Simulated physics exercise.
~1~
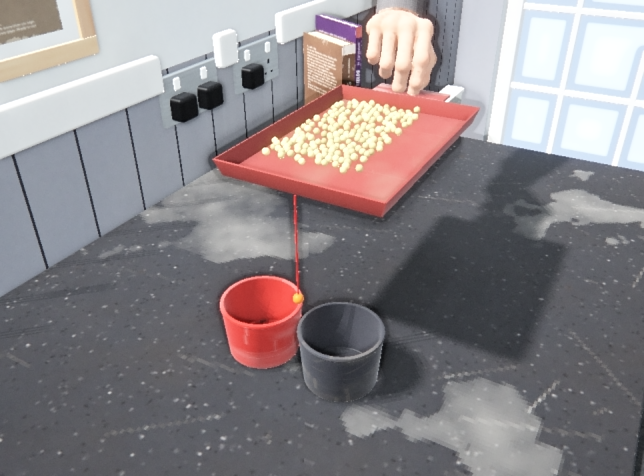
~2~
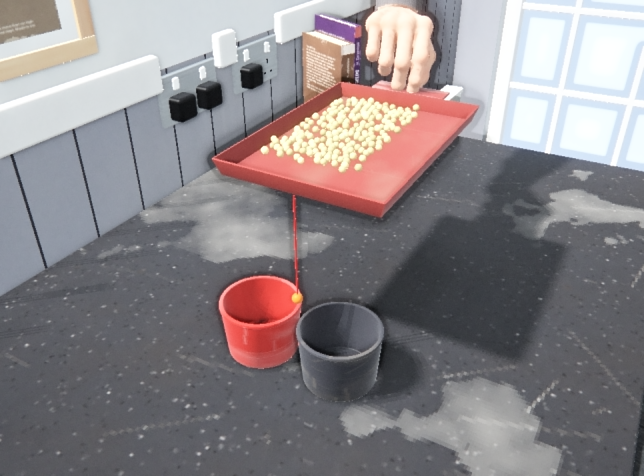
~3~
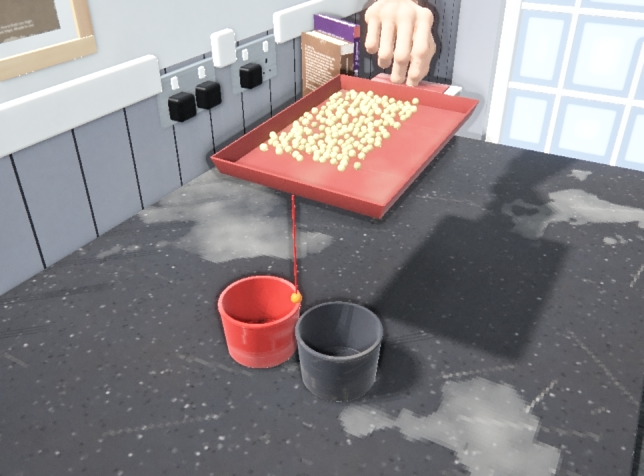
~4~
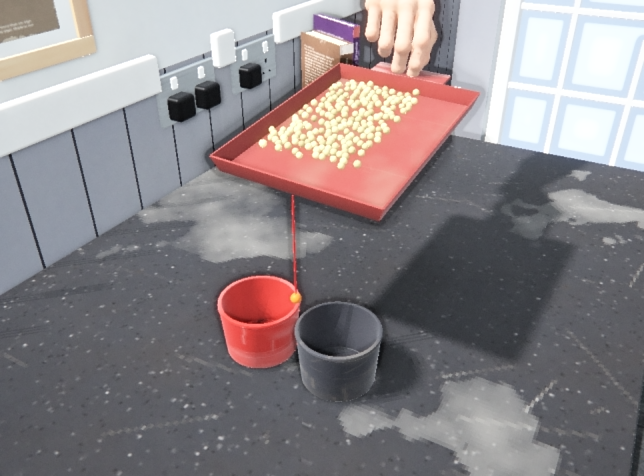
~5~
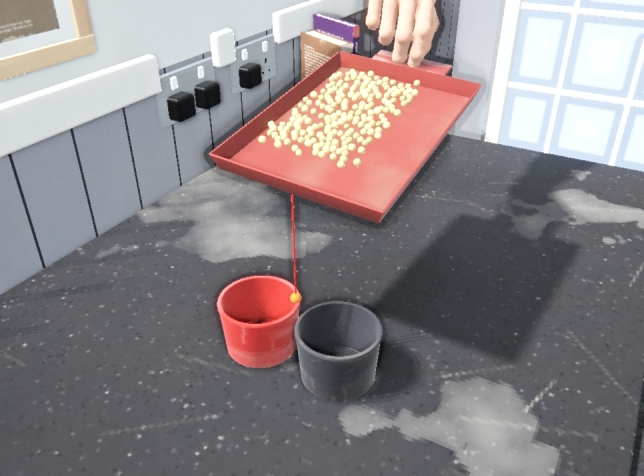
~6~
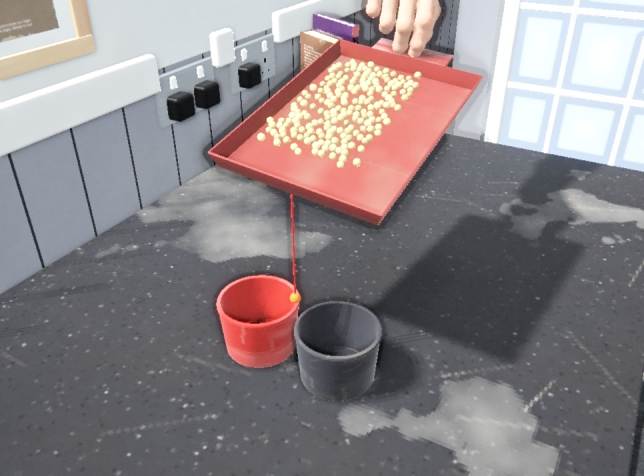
A hand slowly raised the back of a red tray of soya beans, tilting it slightly with its right front corner lowest, while the red and dark grey dishes below stayed on the counter.
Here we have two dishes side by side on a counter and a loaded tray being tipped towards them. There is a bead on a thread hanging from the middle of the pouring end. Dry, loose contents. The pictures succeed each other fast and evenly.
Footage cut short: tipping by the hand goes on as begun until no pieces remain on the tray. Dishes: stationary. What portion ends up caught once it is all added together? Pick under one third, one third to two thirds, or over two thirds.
The portion is one third to two thirds.
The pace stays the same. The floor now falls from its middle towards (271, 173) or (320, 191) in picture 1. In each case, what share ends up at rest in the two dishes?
Lab note: Try one about 40 %, try two about 20 %.
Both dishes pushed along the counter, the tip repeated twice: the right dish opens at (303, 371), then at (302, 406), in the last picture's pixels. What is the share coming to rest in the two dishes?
About 0 per cent, then about 0 per cent.
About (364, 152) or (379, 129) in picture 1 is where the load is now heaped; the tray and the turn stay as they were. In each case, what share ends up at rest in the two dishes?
First case around 50 %, second case around 40 %.
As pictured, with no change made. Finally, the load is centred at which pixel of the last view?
I'd place the middle at about (344, 387).
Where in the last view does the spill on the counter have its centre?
Its middle is at roughly (399, 451).
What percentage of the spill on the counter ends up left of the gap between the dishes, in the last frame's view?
Looks like close to 20 per cent of it.
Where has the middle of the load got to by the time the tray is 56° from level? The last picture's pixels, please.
Look around (361, 217) in the last picture.
Just after the last frame, tray tipped steeply; the larger part on the tray; just a few in the right dish; roughly a quarter outside both; about a tenth in the air.
A moment on, tray tipped right over; just a few on the tray; roughly a third in the right dish; roughly half outside both; about a tenth in the air.
Further on, tray tipped past a quarter turn; roughly half in the right dish; roughly half outside both.
When it is over, tray tipped past a quarter turn; roughly half in the right dish; not one in the left dish; roughly half outside both.
